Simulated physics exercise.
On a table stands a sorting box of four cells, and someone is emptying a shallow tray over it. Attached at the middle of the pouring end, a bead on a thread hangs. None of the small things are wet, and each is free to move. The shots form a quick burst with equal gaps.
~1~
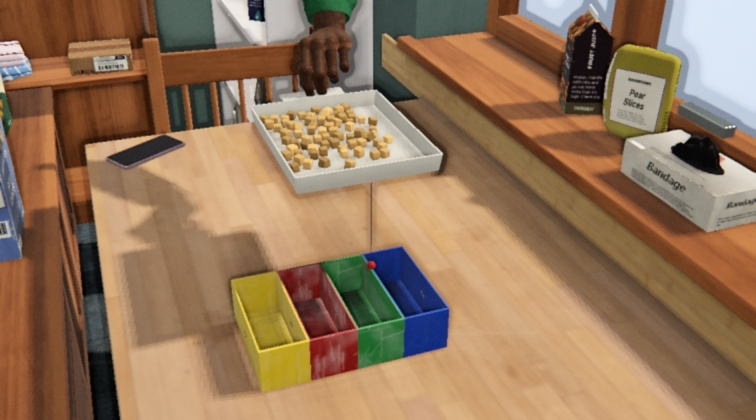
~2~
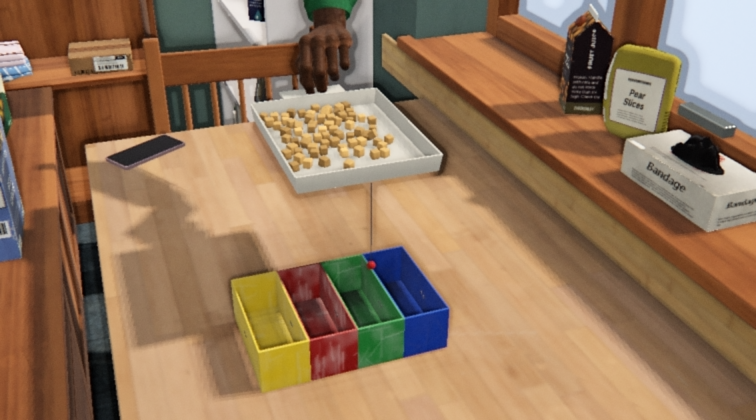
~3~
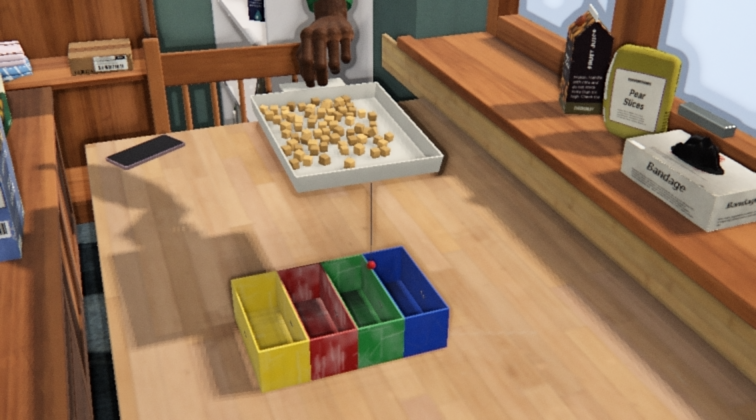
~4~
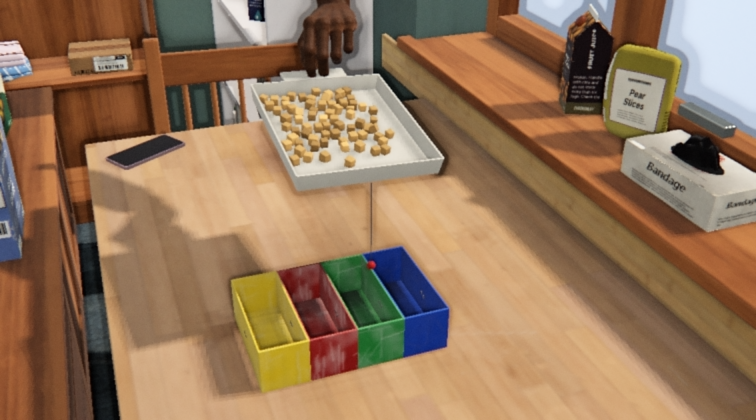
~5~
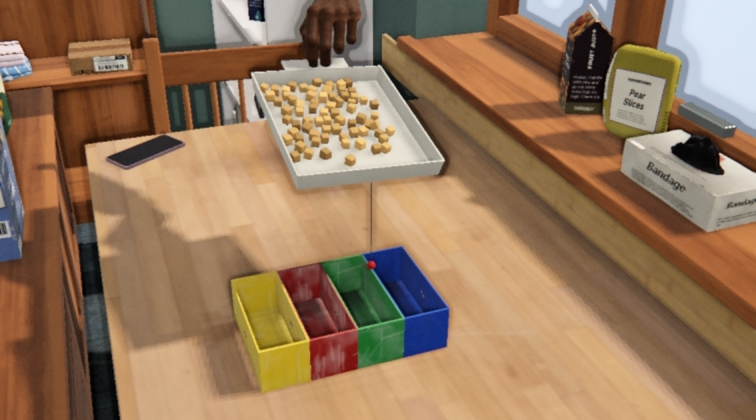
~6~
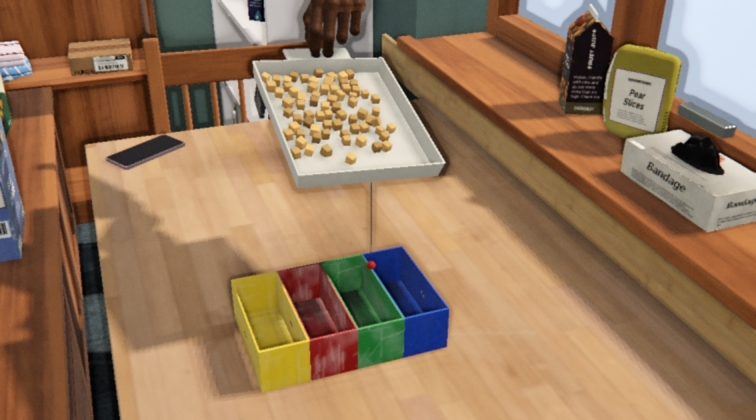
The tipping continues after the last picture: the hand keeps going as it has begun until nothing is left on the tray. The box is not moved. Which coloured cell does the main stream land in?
The main stream lands in the blue cell.
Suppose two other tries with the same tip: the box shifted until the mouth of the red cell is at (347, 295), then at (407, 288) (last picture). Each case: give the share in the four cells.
Roughly 90 % and then 100 %.
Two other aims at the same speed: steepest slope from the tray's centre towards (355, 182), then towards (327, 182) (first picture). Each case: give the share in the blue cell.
First some 20, then 0 per cent.
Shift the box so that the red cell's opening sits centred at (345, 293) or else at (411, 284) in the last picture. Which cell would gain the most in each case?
Case 1 - the blue cell; case 2 - the red one.
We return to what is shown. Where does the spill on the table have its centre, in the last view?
Roughly at (487, 315).
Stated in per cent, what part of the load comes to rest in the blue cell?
It works out to roughly 40 percent of the load.
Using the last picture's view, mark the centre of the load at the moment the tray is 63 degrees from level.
The middle of the load sits near (391, 151).
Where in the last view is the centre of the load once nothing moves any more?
The centre comes to rest near (431, 326).
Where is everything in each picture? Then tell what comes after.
In the first picture, corners of the pouring end at (297, 176) and (439, 153), level; middle of the load at (323, 133), small wooden cubes; bead on its thread at (371, 265); yellow cell at (285, 363); red cell at (334, 351); green cell at (381, 340); blue cell at (426, 329).
In the second picture, corners of the pouring end at (297, 176) and (439, 154), level; middle of the load at (323, 131).
In the third picture, corners of the pouring end at (298, 175) and (440, 155), tipped barely, lowest at the right corner; middle of the load at (323, 127).
In the fourth picture, corners of the pouring end at (299, 174) and (441, 157), tipped a little, lowest at the right corner; middle of the load at (323, 120).
In the fifth picture, corners of the pouring end at (300, 174) and (441, 159), tipped a little, lowest at the right corner; middle of the load at (324, 114).
In the sixth picture, corners of the pouring end at (301, 173) and (442, 161), tipped clearly, lowest at the right corner; middle of the load at (325, 108); yellow cell at (285, 363); red cell at (334, 351); green cell at (381, 340); blue cell at (426, 329).
Soon, tray tipped steeply; nearly all on the tray; a stray few falling or outside the box.
A while on, tray tipped past a quarter turn; most on the tray; a stray few in the blue cell; about a quarter falling or outside the box.
Towards the end, tray tipped past a quarter turn; about a third in the blue cell; a small part in the green cell; about half falling or outside the box.
Finally, tray tipped past a quarter turn; about a third in the blue cell; a small part in the green cell; none in the yellow cell; none in the red cell; about half outside the box.
